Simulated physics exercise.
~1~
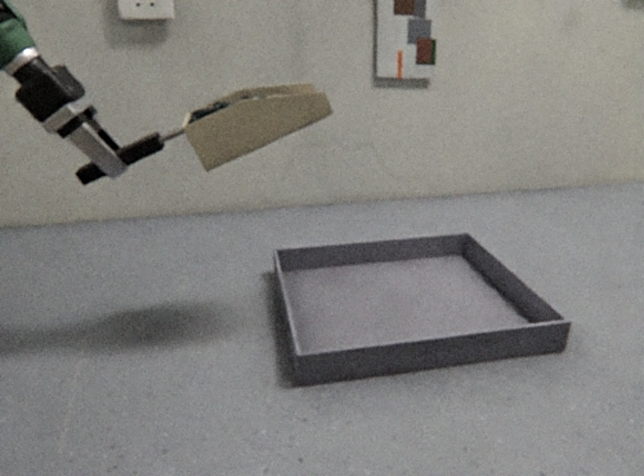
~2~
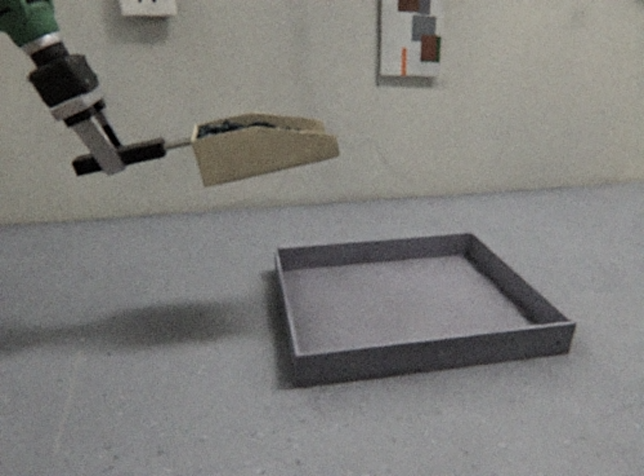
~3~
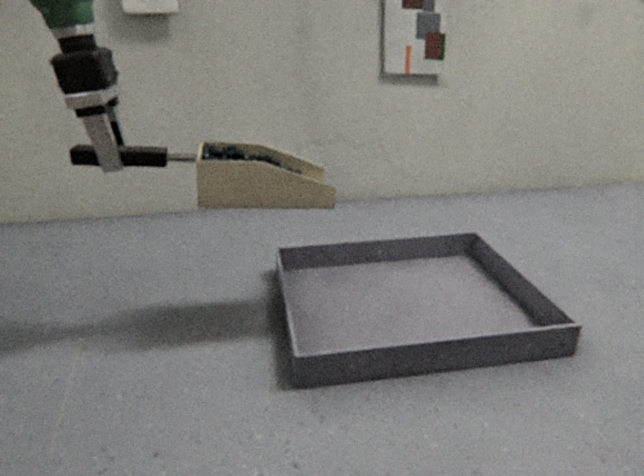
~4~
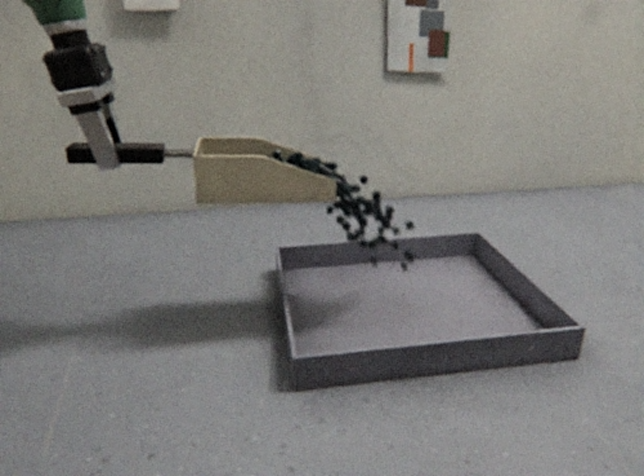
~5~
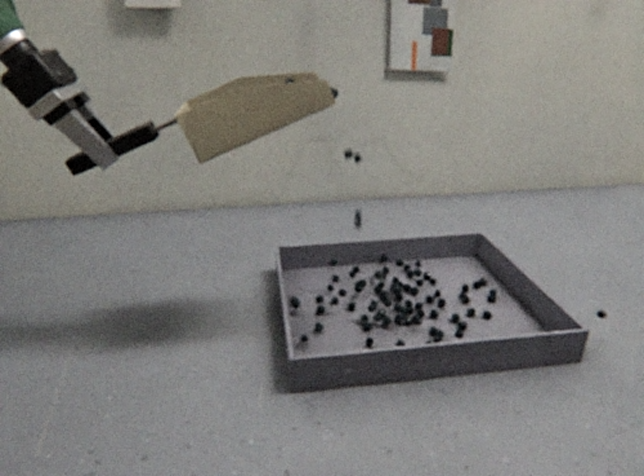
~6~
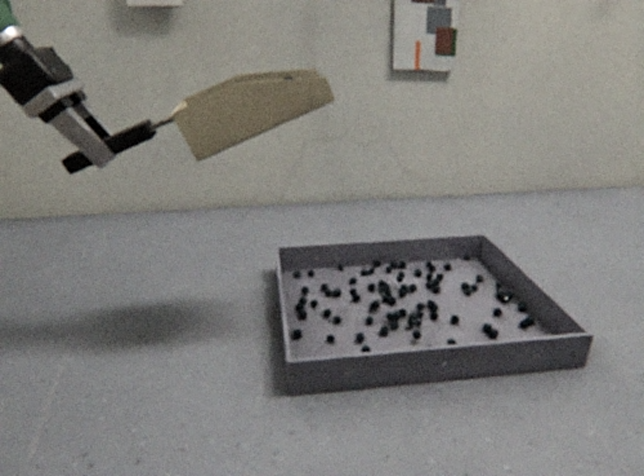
Robot gripper tipping a tan scoop forward, spilling dark beads into a low grey tray, then tilting back as they spread.
